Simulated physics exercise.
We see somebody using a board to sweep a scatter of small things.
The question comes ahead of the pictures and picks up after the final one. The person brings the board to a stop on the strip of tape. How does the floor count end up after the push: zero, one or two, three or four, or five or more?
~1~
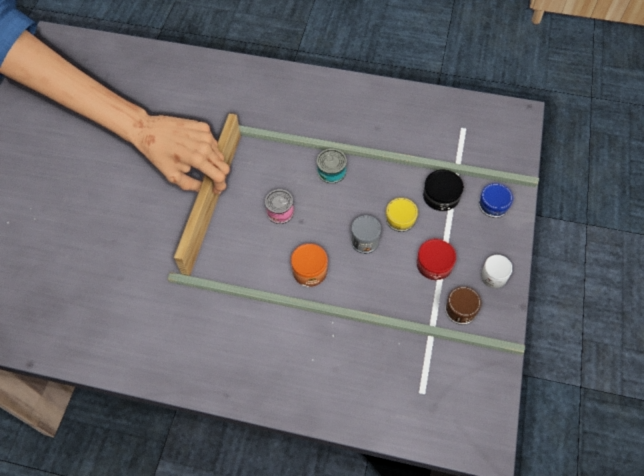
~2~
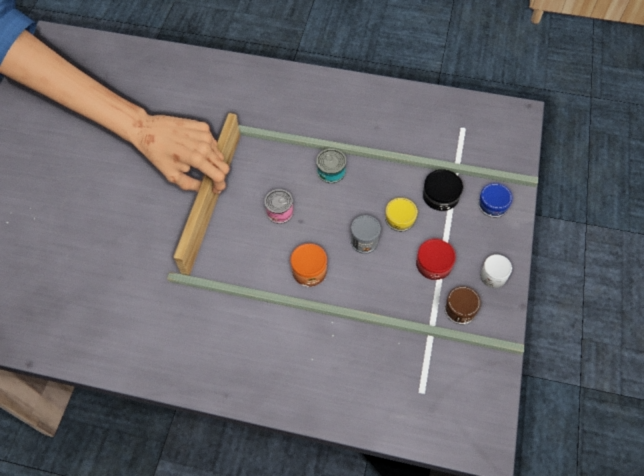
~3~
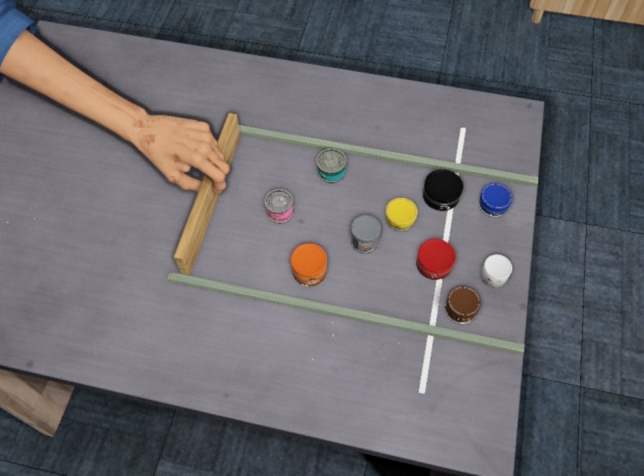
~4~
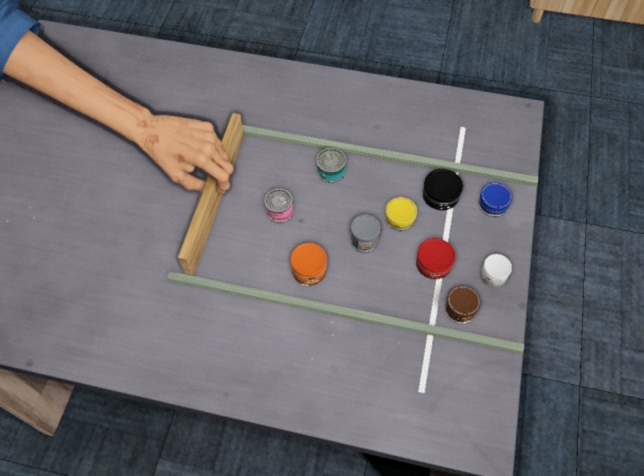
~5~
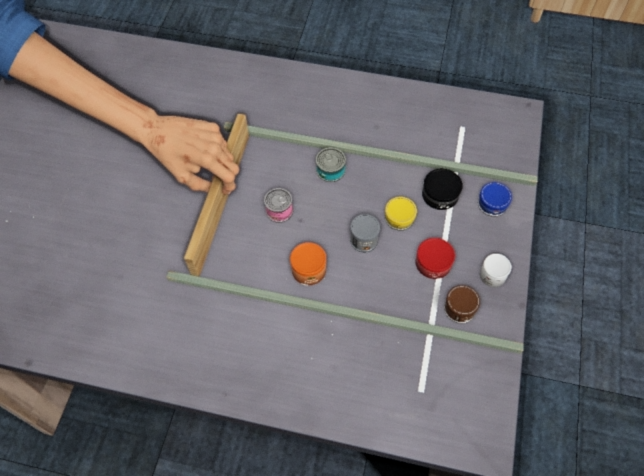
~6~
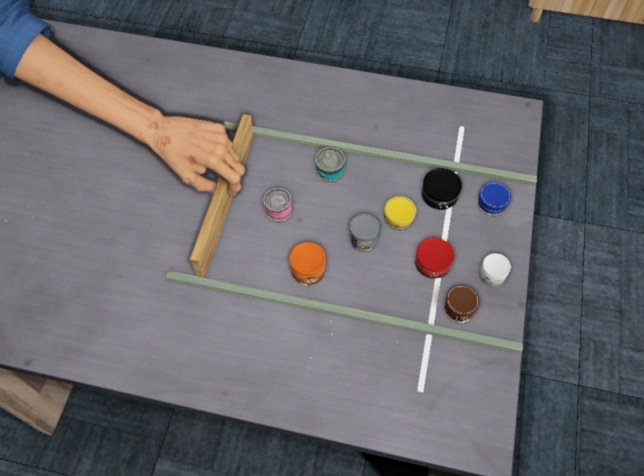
Once it stops, the band for pieces knocked off is zero, pretty clearly.
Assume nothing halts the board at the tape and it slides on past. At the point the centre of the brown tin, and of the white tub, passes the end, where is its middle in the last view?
Near (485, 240), then near (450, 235).
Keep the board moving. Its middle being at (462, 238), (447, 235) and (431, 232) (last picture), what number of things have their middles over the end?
Going through the three places, I get 2, 1 and 0.
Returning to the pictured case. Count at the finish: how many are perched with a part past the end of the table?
Tally: 2.
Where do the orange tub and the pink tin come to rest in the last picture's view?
Answer: First (455, 293), after that (459, 238).
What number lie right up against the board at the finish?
Counting them up gives 5.
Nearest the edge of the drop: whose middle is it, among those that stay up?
Answer: The blue pot.
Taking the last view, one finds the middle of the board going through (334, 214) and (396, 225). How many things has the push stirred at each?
At that stage 4; at the next, 7.
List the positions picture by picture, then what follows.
In the first picture, white tub (496, 272); blue pot (495, 201); brown tin (463, 306); board (210, 192); tape (445, 246).
In the second picture, blue pot (495, 200); orange tub (309, 265).
In the third picture, brown tin (462, 305); turquoise tin (331, 166).
In the fourth picture, white tub (495, 271); black tub (442, 190).
In the fifth picture, blue pot (495, 199); pink tin (279, 206).
In the sixth picture, white tub (494, 270); blue pot (494, 199); brown tin (461, 304); board (225, 193); tape (444, 245).
Soon after, none off yet; white tub at rest near (494, 270); blue pot at rest near (494, 199); brown tin at rest near (461, 304).
In the end, the number that fall off is zero.
